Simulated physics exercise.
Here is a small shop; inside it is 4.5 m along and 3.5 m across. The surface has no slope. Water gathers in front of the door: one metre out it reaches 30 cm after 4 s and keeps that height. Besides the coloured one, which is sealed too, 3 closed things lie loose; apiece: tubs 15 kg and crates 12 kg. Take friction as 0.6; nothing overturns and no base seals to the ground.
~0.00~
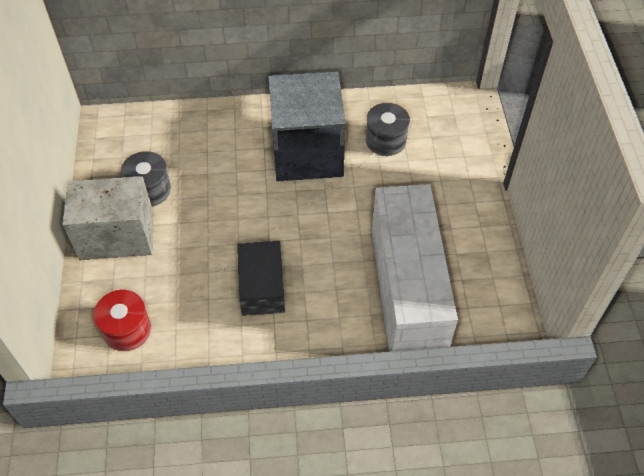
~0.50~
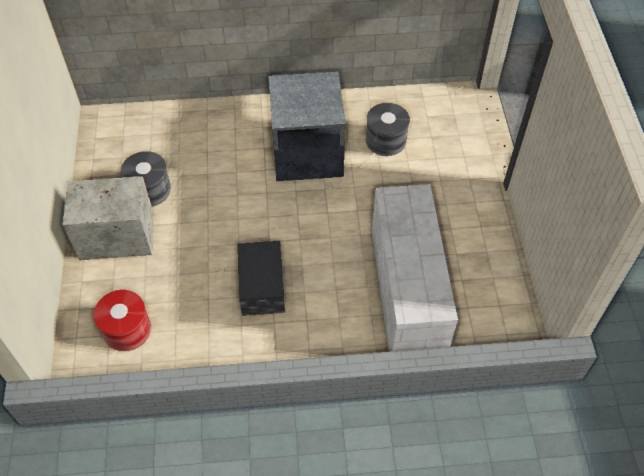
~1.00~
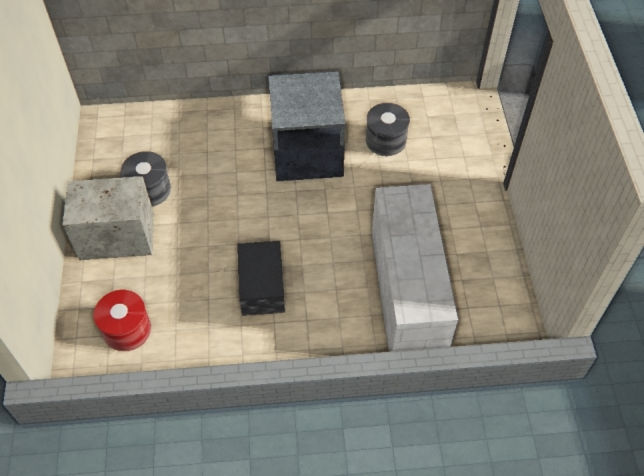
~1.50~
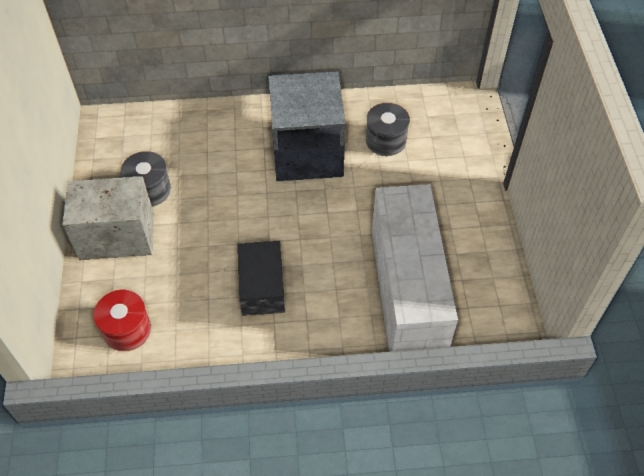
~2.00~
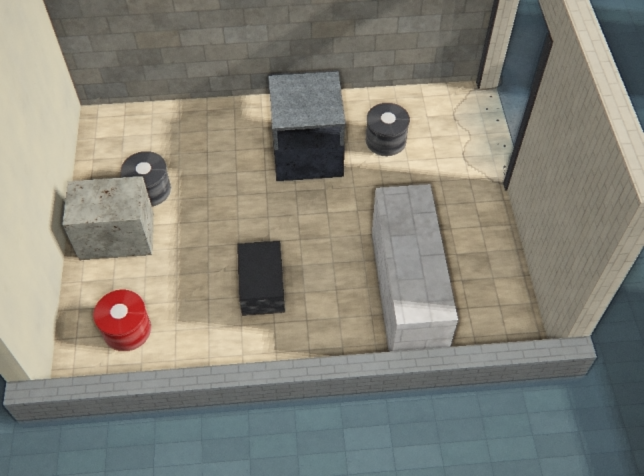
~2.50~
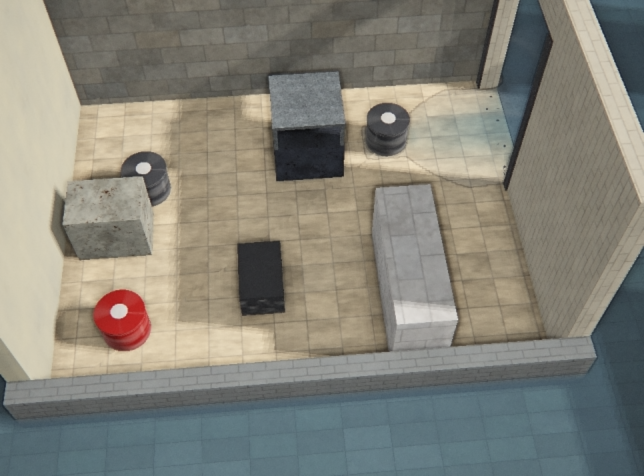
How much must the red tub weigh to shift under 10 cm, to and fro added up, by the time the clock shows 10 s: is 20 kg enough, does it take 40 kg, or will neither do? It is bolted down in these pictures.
I expect that only the larger load is enough.
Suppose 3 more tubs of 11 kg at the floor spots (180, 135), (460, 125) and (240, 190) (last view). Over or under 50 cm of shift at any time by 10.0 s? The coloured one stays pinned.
In that order: Past it, over, more.
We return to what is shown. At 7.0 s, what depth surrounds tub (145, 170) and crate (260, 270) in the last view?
About 10 and 10 cm.
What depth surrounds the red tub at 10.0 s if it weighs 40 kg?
Roughly 17 cm.
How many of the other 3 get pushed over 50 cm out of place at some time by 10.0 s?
That makes 3.
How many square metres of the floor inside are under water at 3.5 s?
Some 3.5 m2.
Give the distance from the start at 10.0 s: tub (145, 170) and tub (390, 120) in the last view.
In that order: 120 cm, 250 cm.
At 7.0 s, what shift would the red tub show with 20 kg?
Roughly 10 cm.
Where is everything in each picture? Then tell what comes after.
The red tub at (119, 312) rests on the ground; 0.0 m2 under water; 0 of 4 have shifted, in the first picture.
The red tub at (119, 312) rests on the ground; 0.0 m2 under water; 0 of 4 have shifted, in the second picture.
The red tub at (119, 312) rests on the ground; water covers 0.0 m2; 0 of 4 have shifted, in the third picture.
The red tub at (119, 312), on the bottom; water covers 0.0 m2; 0 of 4 have shifted, in the fourth picture.
The red tub at (119, 312) rests on the ground; water covers 0.3 m2; 0 of 4 have shifted, in the fifth picture.
The red tub at (119, 312), on the bottom; 1.0 m2 under water; 0 of 4 have shifted, in the sixth picture.
After 3.5 s the red tub would be 0 cm from its start with 20 kg and 0 cm from its start with 40 kg; 0 cm of water round it then.
After 4.5 s the red tub would be 0 cm from its start with 20 kg and 0 cm from its start with 40 kg; 0 cm of water round it then.
After 7.0 s the red tub would be 9 cm from its start with 20 kg and 0 cm from its start with 40 kg; 8 cm of water round it then.
After 10.0 s the red tub would be 22 cm from its start with 20 kg and 0 cm from its start with 40 kg; 17 cm of water round it then.
